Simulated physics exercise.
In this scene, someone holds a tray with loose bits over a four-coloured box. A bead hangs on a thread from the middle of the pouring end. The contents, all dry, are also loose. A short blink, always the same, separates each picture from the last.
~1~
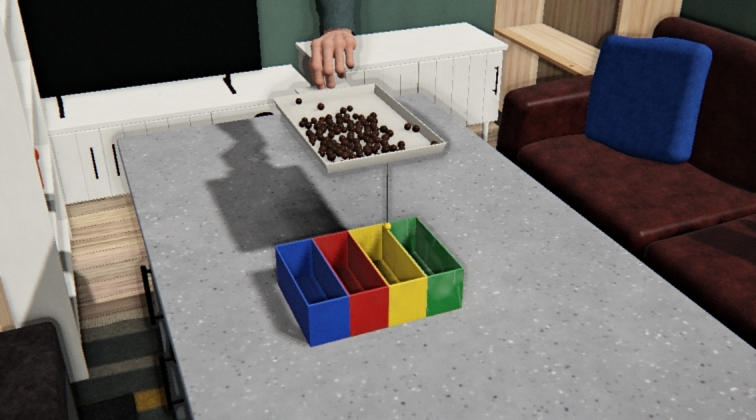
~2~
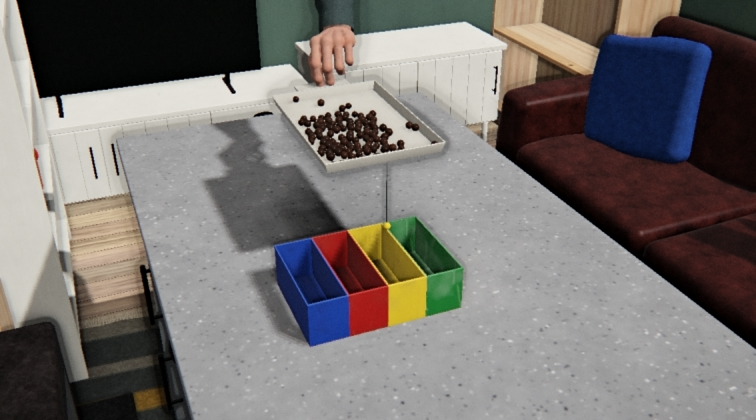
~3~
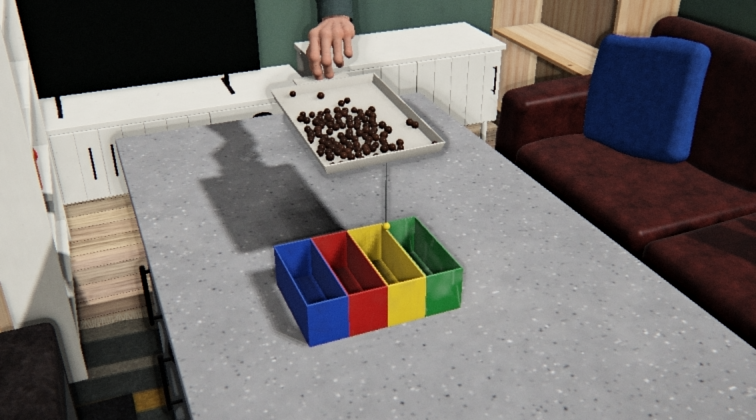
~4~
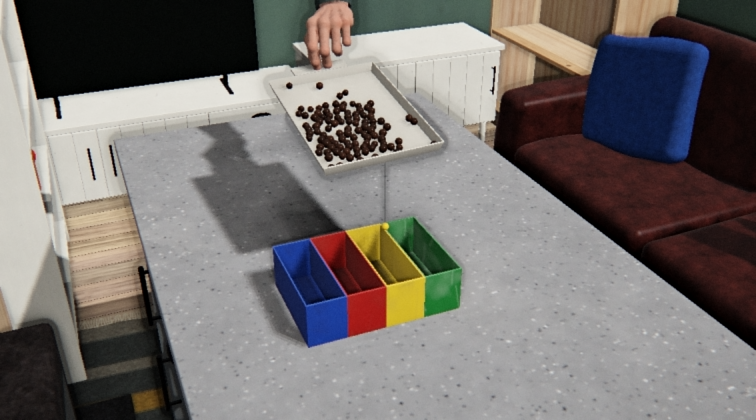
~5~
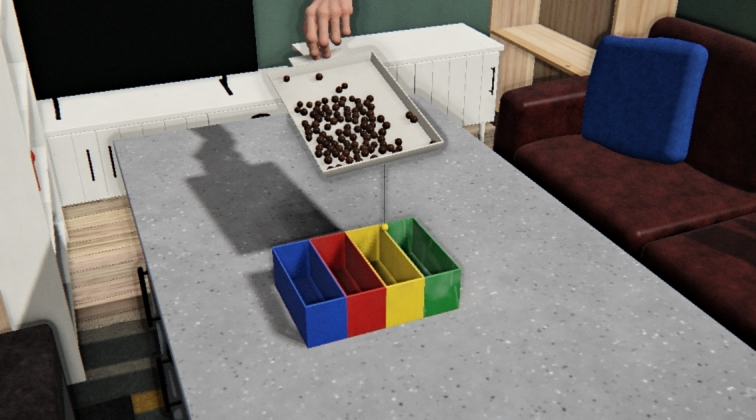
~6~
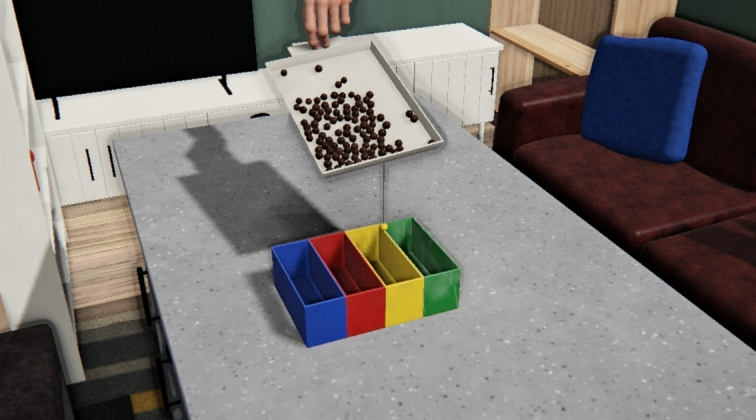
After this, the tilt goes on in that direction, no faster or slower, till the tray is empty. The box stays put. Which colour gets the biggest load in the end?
The red cell gets the biggest load.
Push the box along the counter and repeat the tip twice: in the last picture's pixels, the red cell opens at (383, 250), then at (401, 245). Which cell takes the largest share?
One: Blue. Two: The blue one.
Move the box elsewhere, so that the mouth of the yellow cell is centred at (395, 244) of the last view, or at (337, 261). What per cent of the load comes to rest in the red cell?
Trial 1 around 40 percent, trial 2 around 0 percent.
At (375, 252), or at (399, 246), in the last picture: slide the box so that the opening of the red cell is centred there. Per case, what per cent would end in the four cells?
Roughly 80 %, then roughly 50 %.
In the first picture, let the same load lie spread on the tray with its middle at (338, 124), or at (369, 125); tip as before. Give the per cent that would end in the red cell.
First 60 %, then 50 %.
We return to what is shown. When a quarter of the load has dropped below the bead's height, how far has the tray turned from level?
Around 75 degrees of turn.
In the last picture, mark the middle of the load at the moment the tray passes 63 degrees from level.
Somewhere about pixel (352, 158).
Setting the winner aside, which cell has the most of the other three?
Second place goes to that yellow cell.
Soon, tray tipped steeply; most on the tray; a stray few in the red cell; about a quarter falling or outside the box.
A while on, tray tipped past a quarter turn; a stray few on the tray; about half in the red cell; about a third in the yellow cell; a small part in the blue cell; a stray few in the green cell; a stray few falling or outside the box.
Towards the end, tray tipped past a quarter turn; about half in the red cell; about a third in the yellow cell; a small part in the blue cell; a stray few in the green cell; a stray few falling or outside the box.
Finally, tray tipped past a quarter turn; about half in the red cell; about a third in the yellow cell; a small part in the blue cell; a stray few in the green cell; a stray few outside the box.
